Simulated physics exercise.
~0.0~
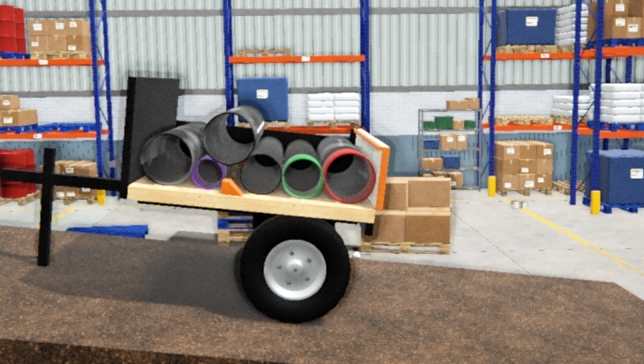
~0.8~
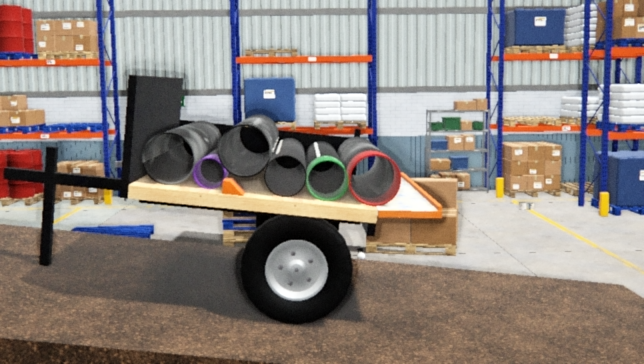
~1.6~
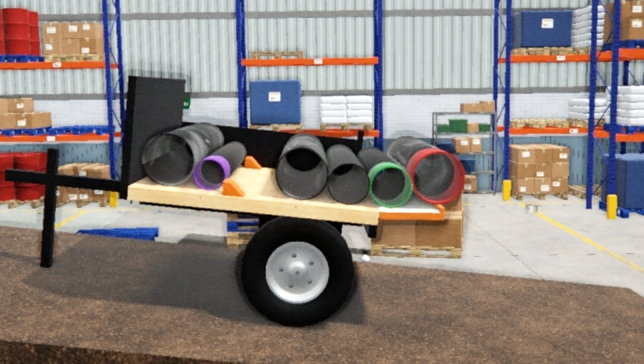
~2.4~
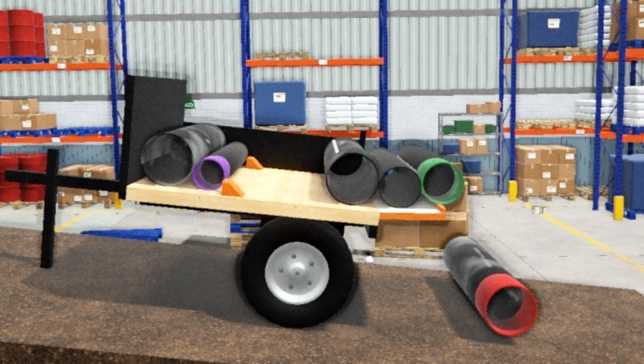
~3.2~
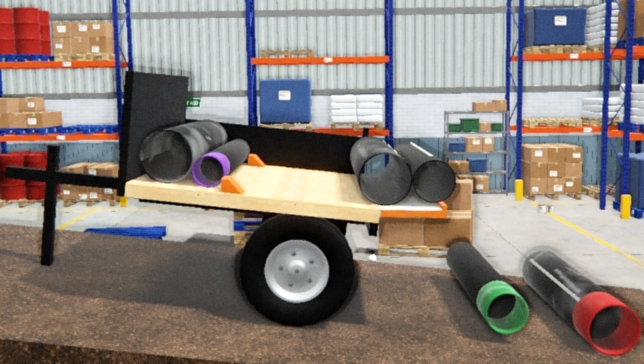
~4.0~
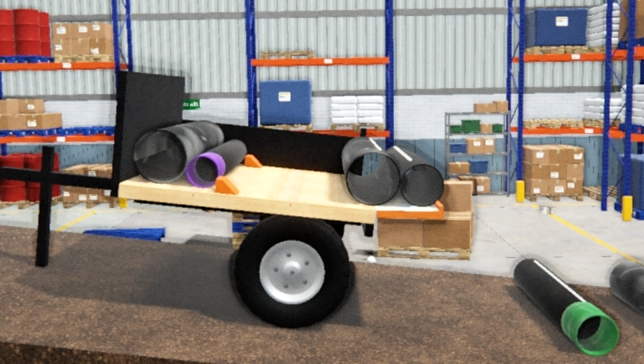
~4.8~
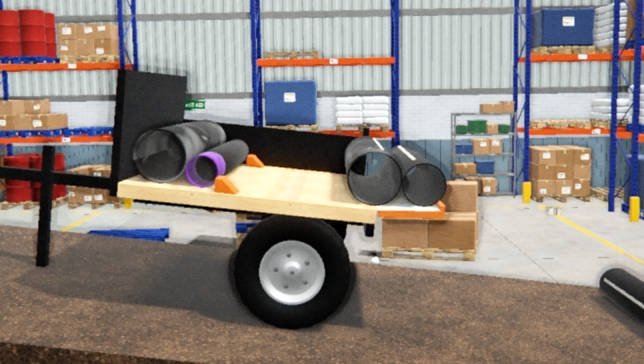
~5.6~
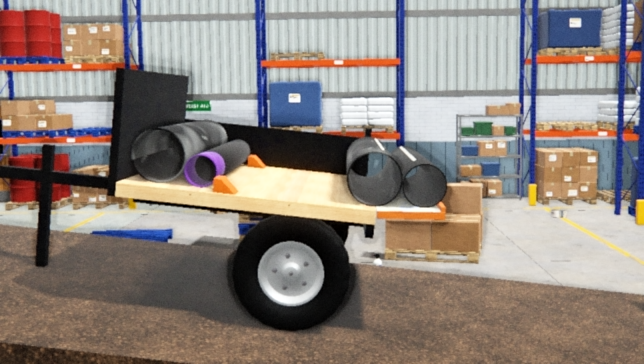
In a warehouse, a trailer gate drops and two pipes roll off while four remain.
